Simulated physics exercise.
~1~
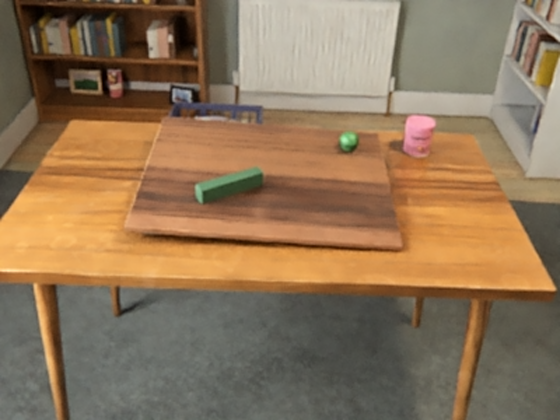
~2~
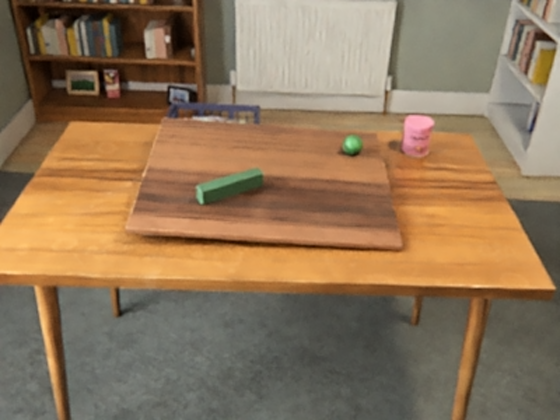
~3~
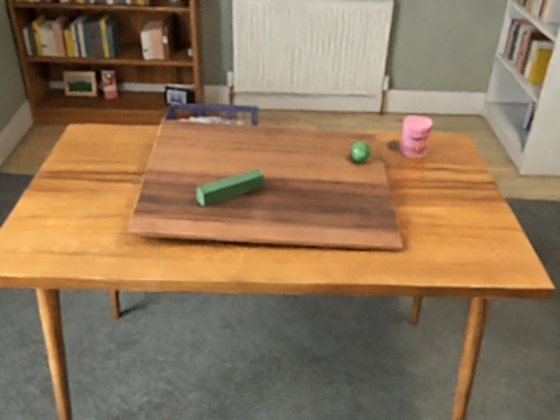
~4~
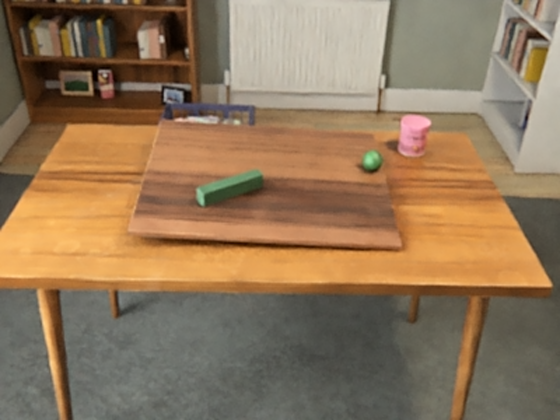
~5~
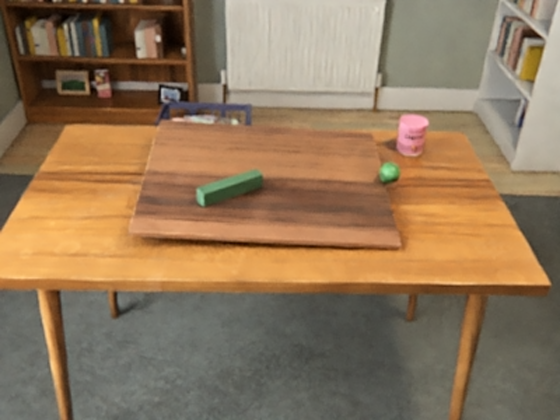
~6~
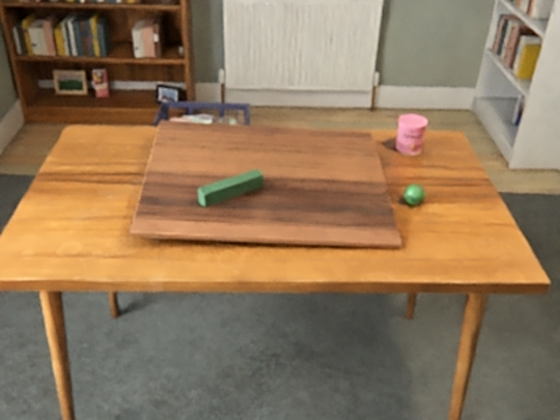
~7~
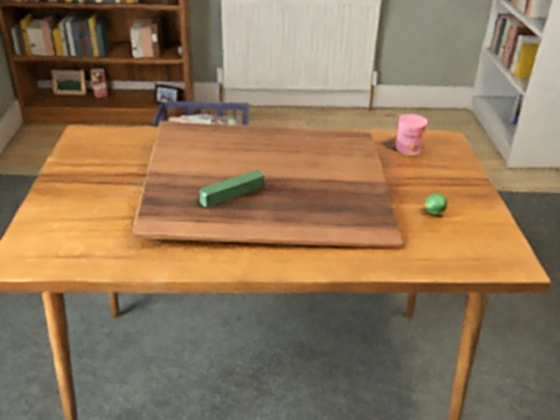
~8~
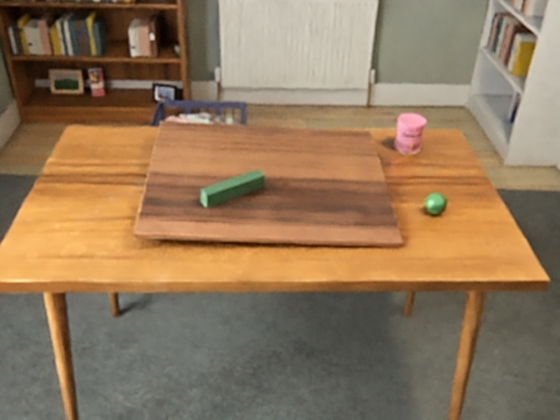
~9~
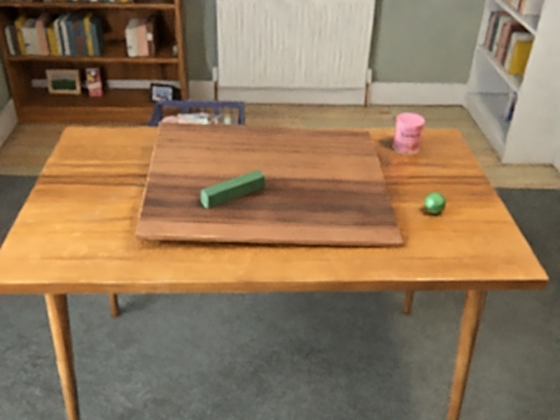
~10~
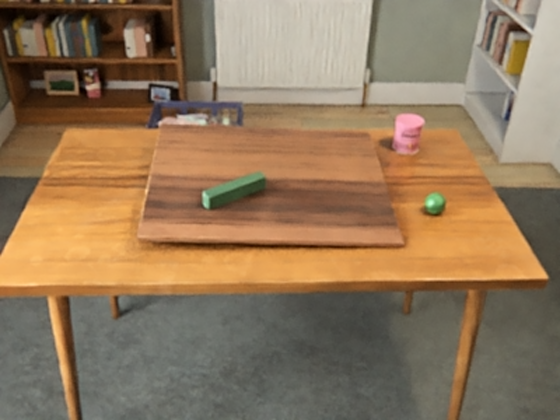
A green ball rolls right off the tilted wooden board and stops on the table.
